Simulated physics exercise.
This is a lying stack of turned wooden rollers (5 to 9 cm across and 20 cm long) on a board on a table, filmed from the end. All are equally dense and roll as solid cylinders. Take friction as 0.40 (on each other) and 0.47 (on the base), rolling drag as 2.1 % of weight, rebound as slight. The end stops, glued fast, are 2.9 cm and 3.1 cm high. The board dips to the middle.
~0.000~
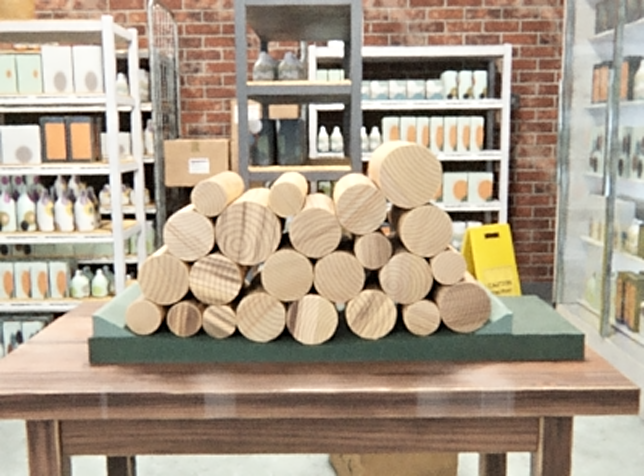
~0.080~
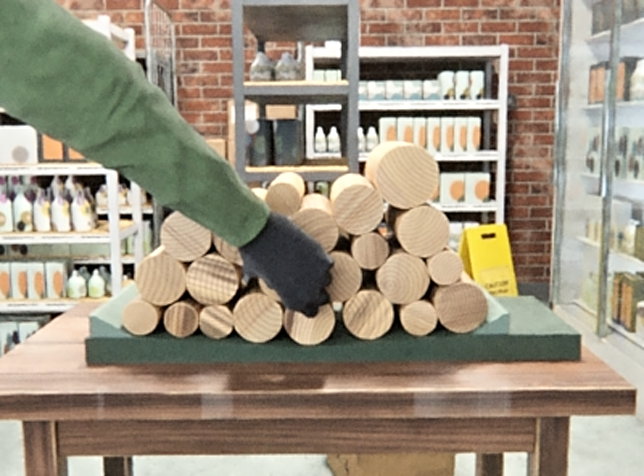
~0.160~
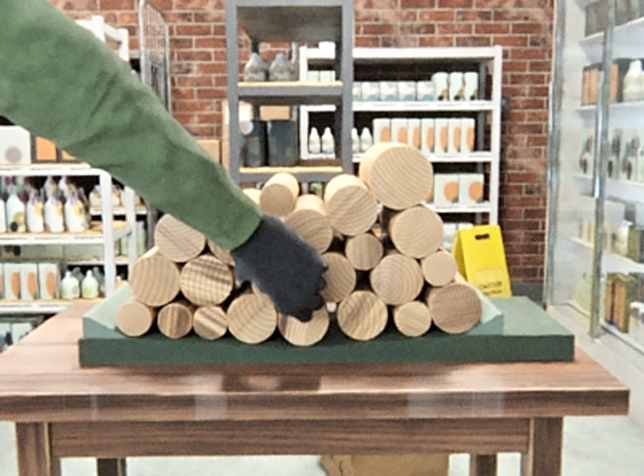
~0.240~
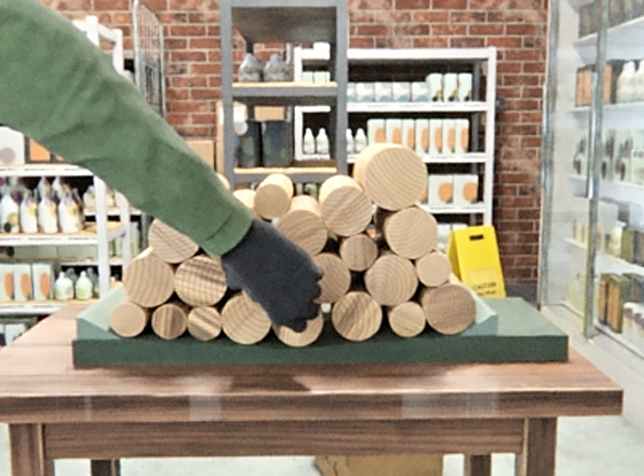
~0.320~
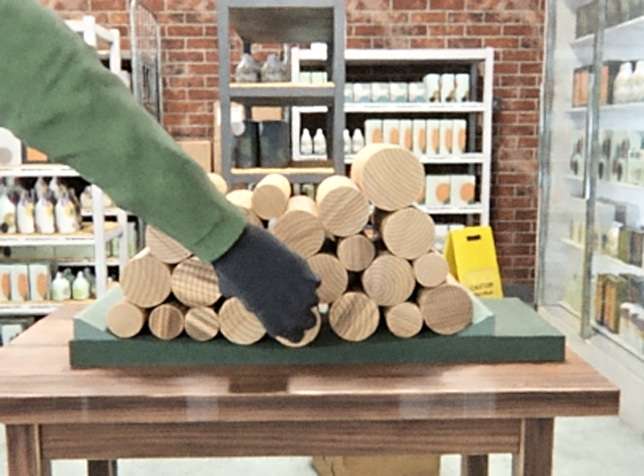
The footage shows a stack of wooden rollers on a green board atop a table, as a green-sleeved arm with a dark glove reaches in from the left, grips a roller low in the pile and gradually draws it outward.
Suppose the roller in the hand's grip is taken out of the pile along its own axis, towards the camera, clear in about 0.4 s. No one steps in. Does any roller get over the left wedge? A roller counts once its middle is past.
Yes: 3 get over the left wedge.
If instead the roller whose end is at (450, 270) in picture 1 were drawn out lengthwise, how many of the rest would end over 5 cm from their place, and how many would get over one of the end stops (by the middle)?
In that case 2 shift, 2 get out.
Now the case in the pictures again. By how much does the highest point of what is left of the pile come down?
Some 5 cm lower.
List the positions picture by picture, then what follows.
In the first picture, 23 rollers, 8 on the base, highest (410, 176); left wedge (3.1 cm) (96, 315); right wedge (2.9 cm) (509, 313).
In the second picture, the roller in the hand's grip has not moved yet, hidden; the rest still.
In the third picture, the roller in the hand's grip is 2.2 cm out, hidden; the rest still.
In the fourth picture, the roller in the hand's grip is 7 cm out, hidden; the rest still; bottom ones (127, 320) (169, 322) (205, 324) (246, 320) hidden (357, 317) (408, 320) (451, 309).
In the fifth picture, the roller in the hand's grip is 11 cm out, hidden; the rest still.
After 0.80 s, 0 now displaced over 5 cm; not one over the end stops; the one last seen at (145, 282) 0.8 cm left and 0.4 cm up.
After 1.07 s, 4 now displaced over 5 cm; not one over the end stops; the one last seen at (145, 282) 5 cm left and 2.3 cm up.
After 1.95 s, 10 now displaced over 5 cm; 3 over the left wedge; the one last seen at (145, 282) fallen off to the left.
At rest by 2.5 s, 9 moved over 5 cm; 3 over the left wedge; the one last seen at (145, 282) fallen off to the left; top of the pile 25 cm high, from 30 cm.
